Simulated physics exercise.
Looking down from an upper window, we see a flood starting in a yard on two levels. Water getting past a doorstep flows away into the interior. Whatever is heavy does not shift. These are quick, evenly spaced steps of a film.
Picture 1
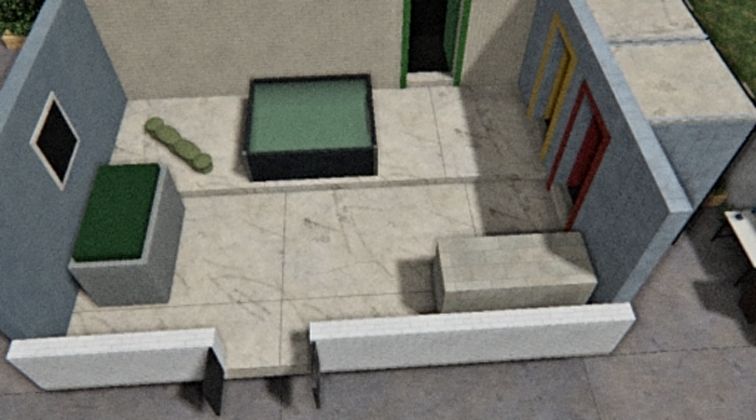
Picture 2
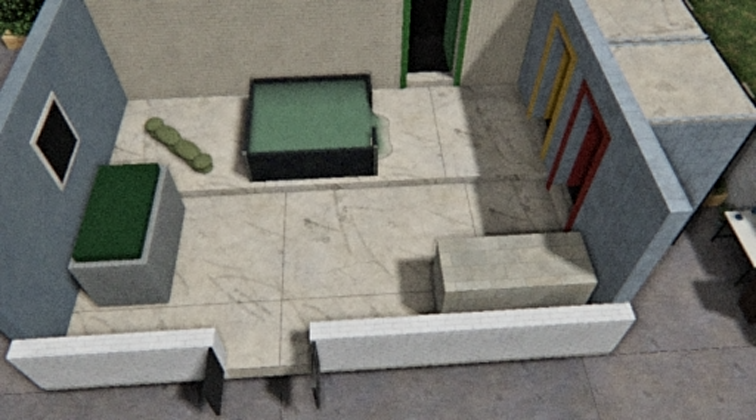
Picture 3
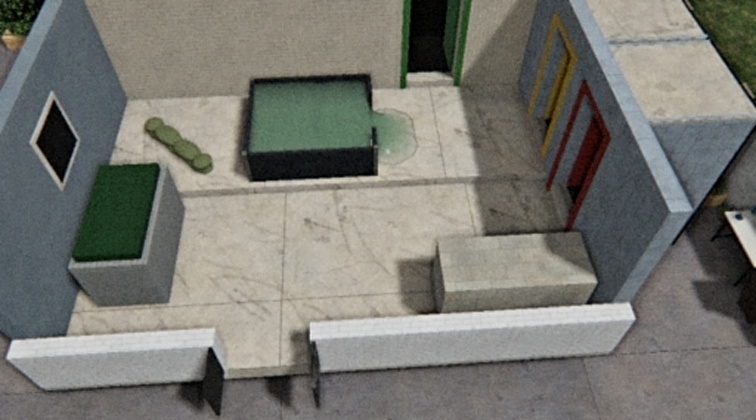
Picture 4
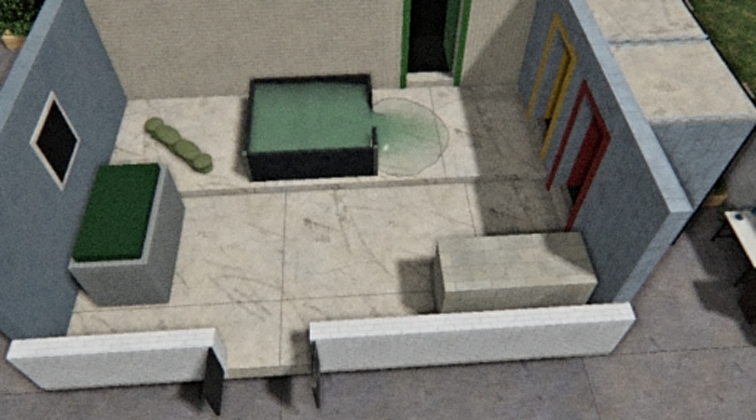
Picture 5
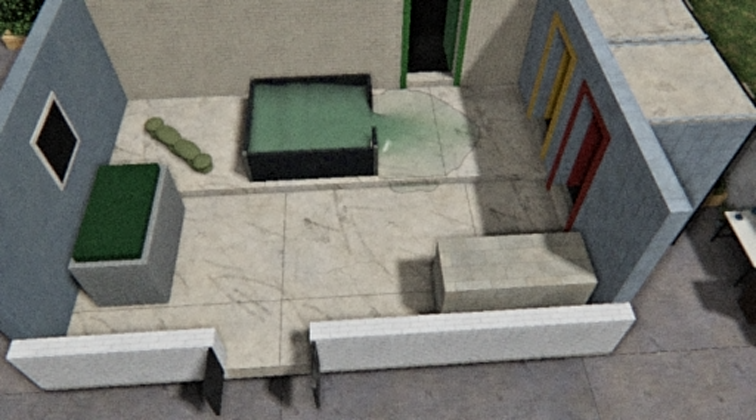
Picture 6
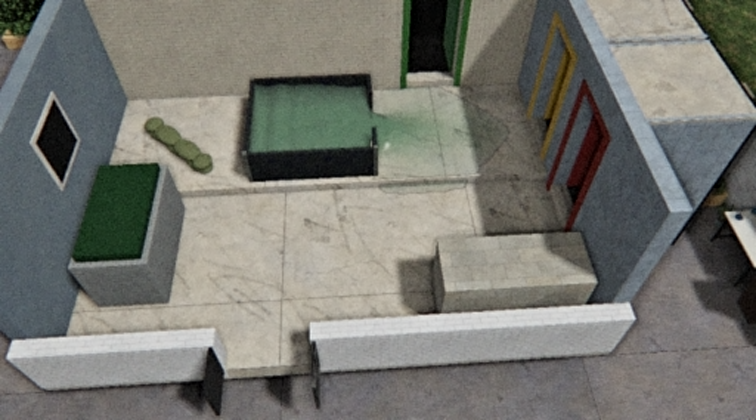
The footage shows a two-level walled yard from above, where still green water in a dark tank begins pouring out through a gap in its right side, spreading steadily rightward across the pale upper floor in a thin, widening sheet.
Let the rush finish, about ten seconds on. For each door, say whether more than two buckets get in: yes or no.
Yellow door: Yes; green door: No; red door: No.
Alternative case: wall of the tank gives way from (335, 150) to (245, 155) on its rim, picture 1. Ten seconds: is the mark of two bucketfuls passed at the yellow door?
Checking each one, yellow door sits short of it.
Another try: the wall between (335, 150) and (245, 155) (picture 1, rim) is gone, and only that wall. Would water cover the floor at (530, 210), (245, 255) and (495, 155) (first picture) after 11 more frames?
So that's left bare for the first, waterlogged for the second and left bare for the third.
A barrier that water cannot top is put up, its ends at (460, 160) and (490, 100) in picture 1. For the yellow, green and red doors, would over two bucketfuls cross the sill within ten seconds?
Okay, so the yellow door comes in short, the green door ends up above, and the red door comes in short.
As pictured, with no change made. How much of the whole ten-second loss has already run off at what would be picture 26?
Around 55 percent.
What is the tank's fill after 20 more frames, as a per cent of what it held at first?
Near 44 in a hundred.
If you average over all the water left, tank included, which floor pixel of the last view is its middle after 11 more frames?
I'd point to (371, 137).
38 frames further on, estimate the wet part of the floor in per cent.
About 60 per cent.
A moment on, water covers 25 % of the floor; the yellow door over two buckets in, the green door wet at the sill, nothing in, the red door not reached.
Next, water covers 30 % of the floor; the yellow door far over two buckets in, the green door wet at the sill, nothing in, the red door wet at the sill, nothing in.
Then, water covers 30 % of the floor; the yellow door far over two buckets in, the green door wet at the sill, nothing in, the red door wet at the sill, nothing in.
Later, water covers 60 % of the floor; the yellow door far over two buckets in, the green door wet at the sill, nothing in, the red door wet at the sill, nothing in.
In the end, water covers 85 % of the floor; the yellow door far over two buckets in, the green door wet at the sill, nothing in, the red door wet at the sill, nothing in.
